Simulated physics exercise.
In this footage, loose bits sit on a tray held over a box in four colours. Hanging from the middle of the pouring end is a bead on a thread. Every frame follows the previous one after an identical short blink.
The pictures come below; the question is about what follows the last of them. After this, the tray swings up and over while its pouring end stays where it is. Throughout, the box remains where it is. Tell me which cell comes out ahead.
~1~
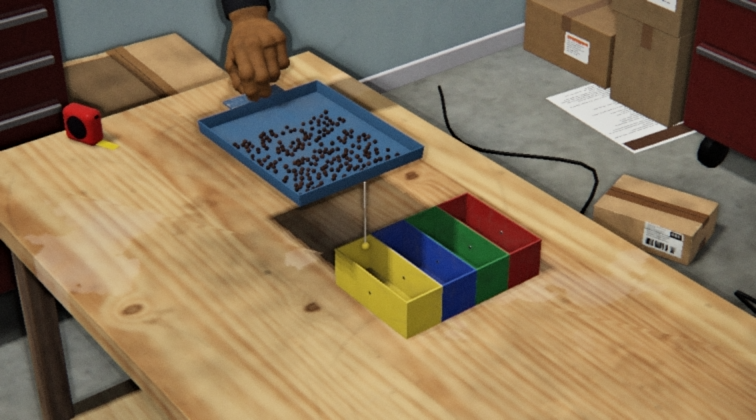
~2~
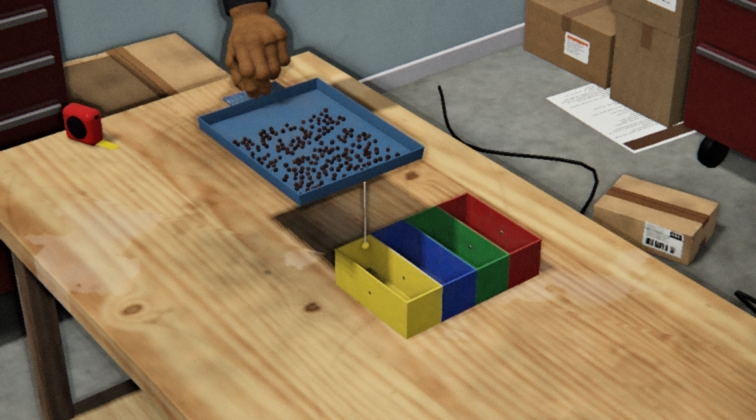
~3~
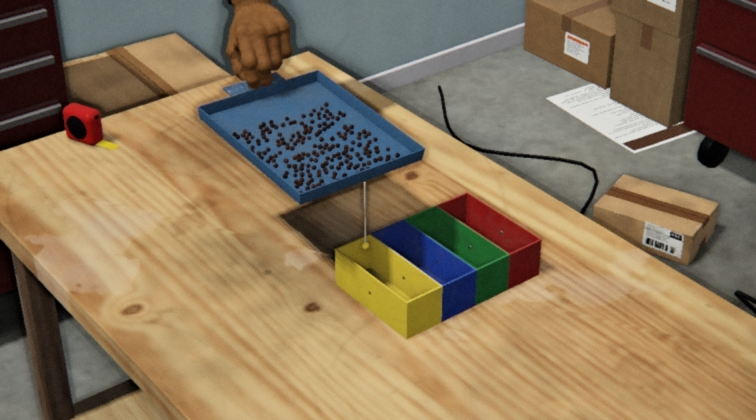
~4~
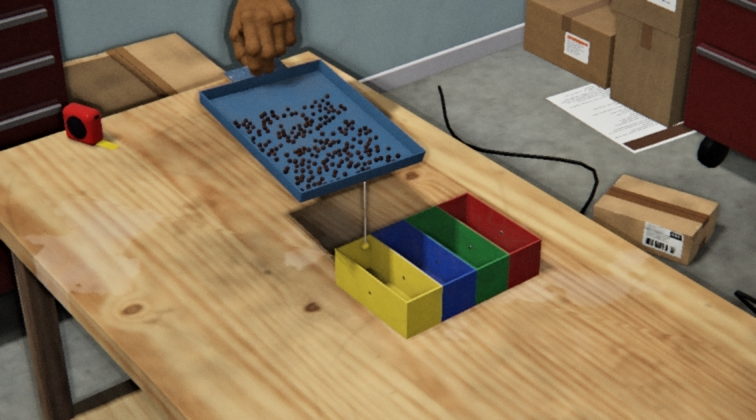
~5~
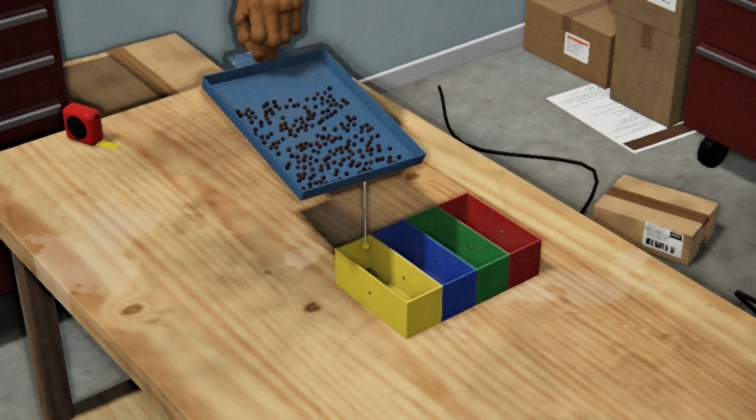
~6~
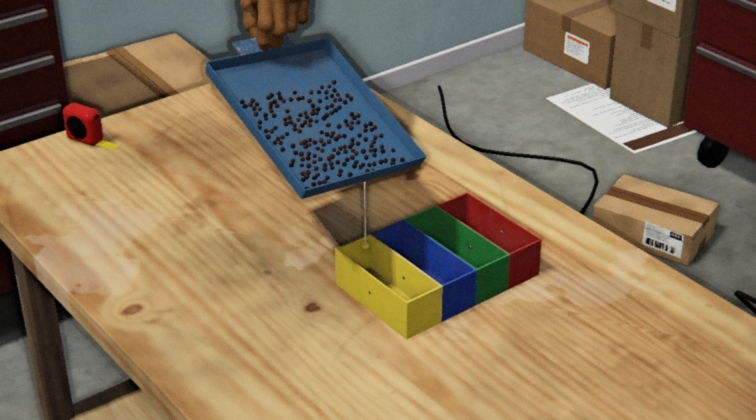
I would say the blue cell comes out ahead.
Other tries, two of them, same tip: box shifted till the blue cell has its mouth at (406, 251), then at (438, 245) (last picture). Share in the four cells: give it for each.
Roughly 100% on the first try and 80% on the second.
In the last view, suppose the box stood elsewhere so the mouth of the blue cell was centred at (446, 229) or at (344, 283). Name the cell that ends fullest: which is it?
Yellow first, the cell in red second.
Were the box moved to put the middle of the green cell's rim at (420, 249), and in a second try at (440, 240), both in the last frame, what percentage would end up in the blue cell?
Trial 1 30%, trial 2 40%.
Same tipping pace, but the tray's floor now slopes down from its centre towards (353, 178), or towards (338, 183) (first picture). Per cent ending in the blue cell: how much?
Lab note: Try one about 20 %, try two about 0 %.
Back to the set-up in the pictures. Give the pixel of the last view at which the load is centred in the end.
Around (415, 288).
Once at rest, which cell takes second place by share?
Second best is yellow.
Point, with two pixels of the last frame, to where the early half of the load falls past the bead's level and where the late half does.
Around (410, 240) first; around (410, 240) second.
Just after the last frame, tray tipped steeply; almost all on the tray; just a few in the blue cell; just a few in the green cell; about a tenth falling or outside the box.
A moment on, tray tipped past a quarter turn; the larger part on the tray; about a tenth in the blue cell; about a tenth in the yellow cell; just a few in the green cell; about a tenth falling or outside the box.
Further on, tray tipped past a quarter turn; roughly half in the blue cell; roughly a third in the yellow cell; about a tenth in the green cell; about a tenth falling or outside the box.
When it is over, tray tipped past a quarter turn; roughly half in the blue cell; roughly a third in the yellow cell; about a tenth in the green cell; not one in the red cell; about a tenth outside the box.
